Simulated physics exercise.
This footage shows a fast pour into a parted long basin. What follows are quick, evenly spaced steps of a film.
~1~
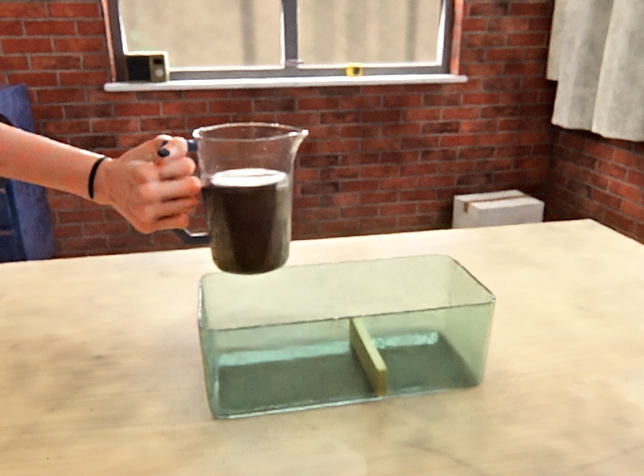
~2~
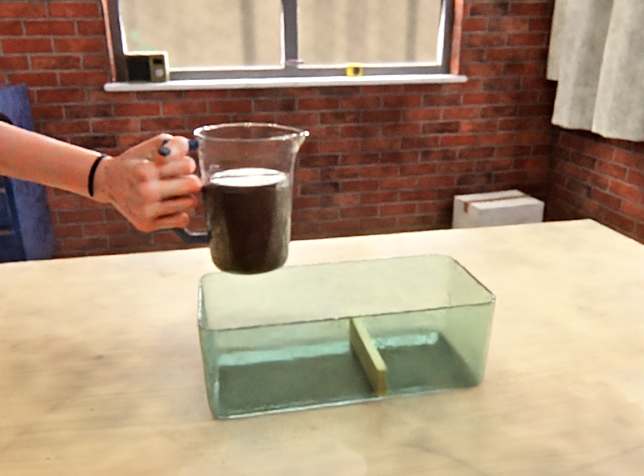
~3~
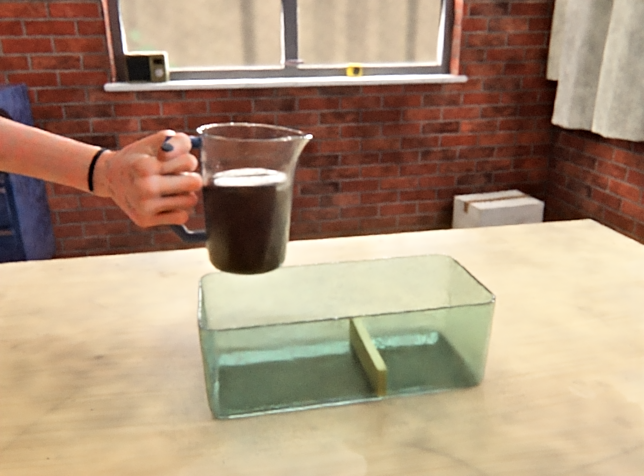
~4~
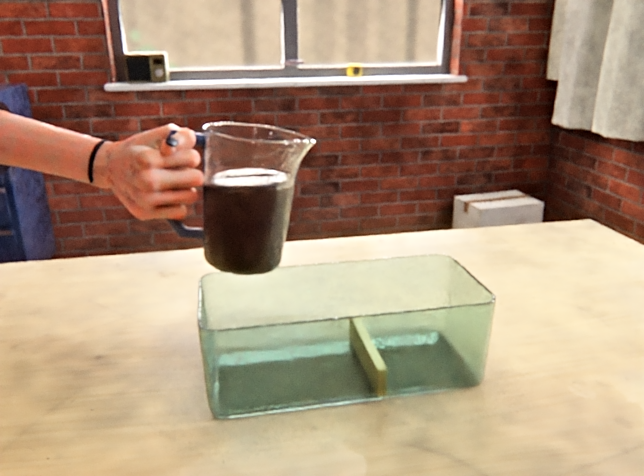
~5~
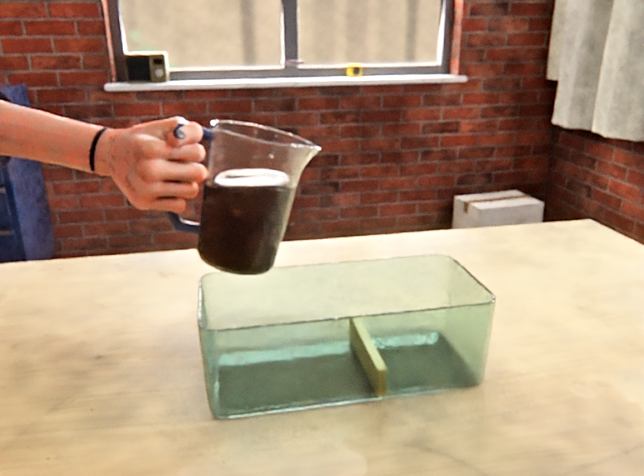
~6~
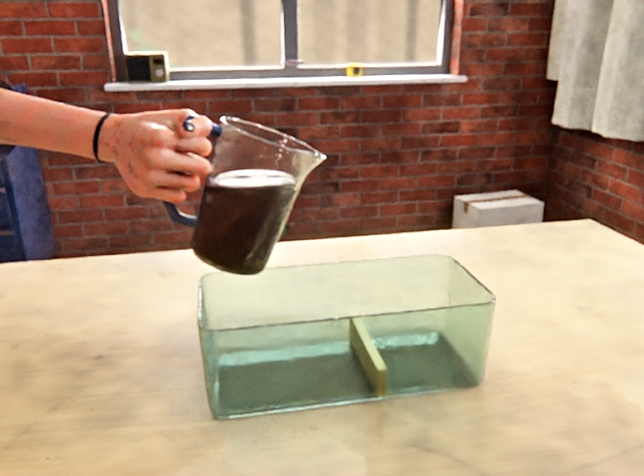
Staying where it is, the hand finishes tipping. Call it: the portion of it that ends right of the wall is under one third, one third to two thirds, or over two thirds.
One third to two thirds.
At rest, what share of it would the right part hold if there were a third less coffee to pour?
About 25 %.
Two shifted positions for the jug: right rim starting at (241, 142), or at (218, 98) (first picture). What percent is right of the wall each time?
Near 10 per cent for the first start, near 10 per cent for the second.
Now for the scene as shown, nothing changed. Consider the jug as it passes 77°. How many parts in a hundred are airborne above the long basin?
Near 10 parts in a hundred.
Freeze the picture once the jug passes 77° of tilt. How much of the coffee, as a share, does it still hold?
90 per cent or so.
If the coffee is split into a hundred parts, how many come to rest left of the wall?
That is roughly 50 percent of it.
A moment on, the jug is tipped on its side and 90 per cent is still to pour, 1 is left of the wall and 0 right of it.
Next, the jug is tipped right over and 33 per cent is still to pour, 18 is left of the wall and 32 right of it.
Then the jug is tipped right over and 3 per cent is still to pour, 43 is left of the wall and 52 right of it.
Later the jug is tipped right over and 0 per cent is still to pour, 48 is left of the wall and 52 right of it.
At rest 48 per cent lies left of the wall, 52 right of it and 0 outside.
